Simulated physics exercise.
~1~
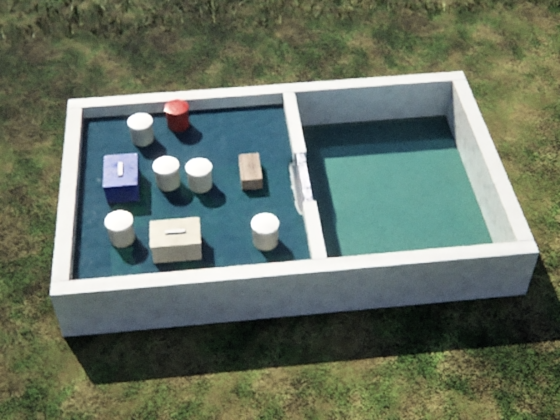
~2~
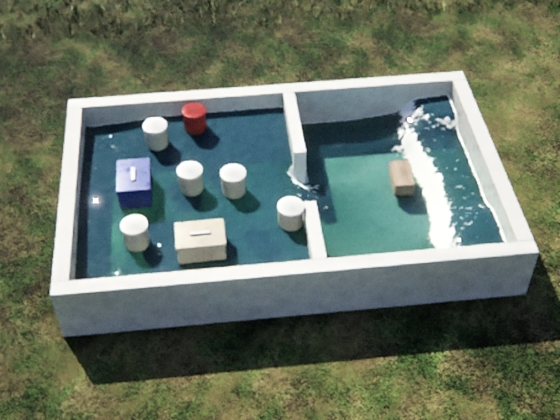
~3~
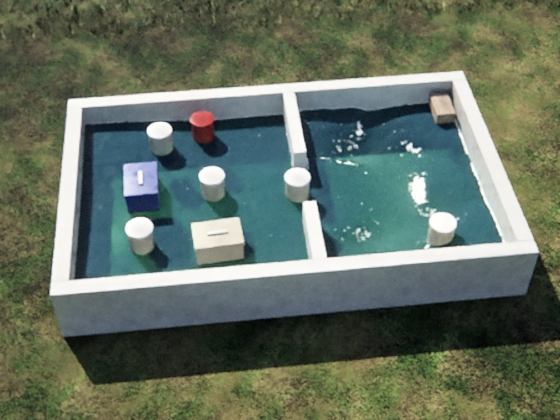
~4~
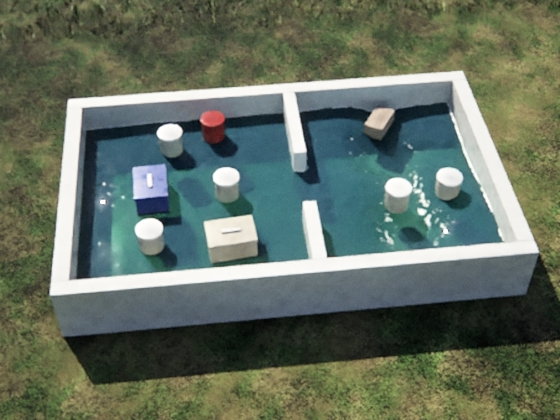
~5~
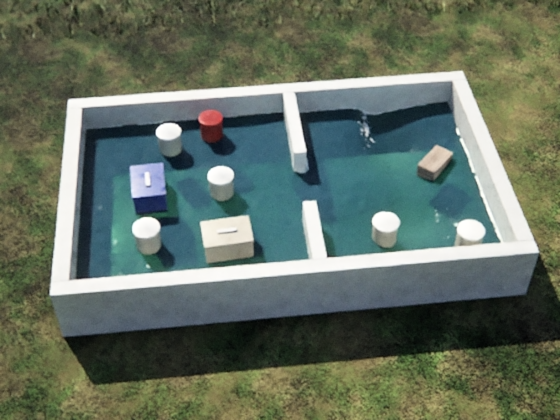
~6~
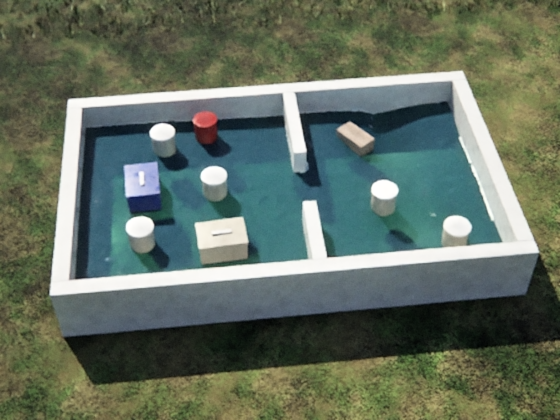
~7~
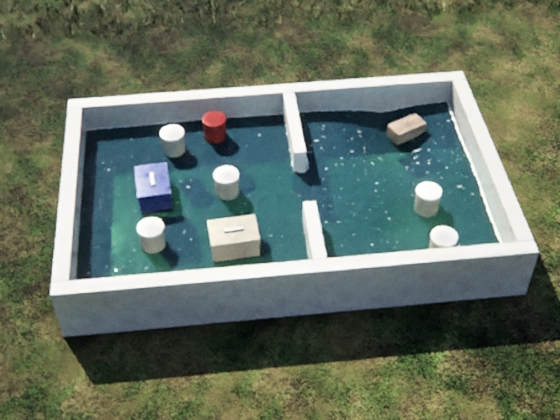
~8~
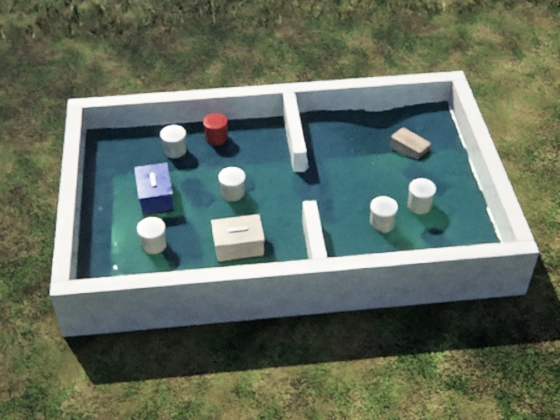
A walled tank's divider opens, water surges right, and three of nine floating objects end beyond it.
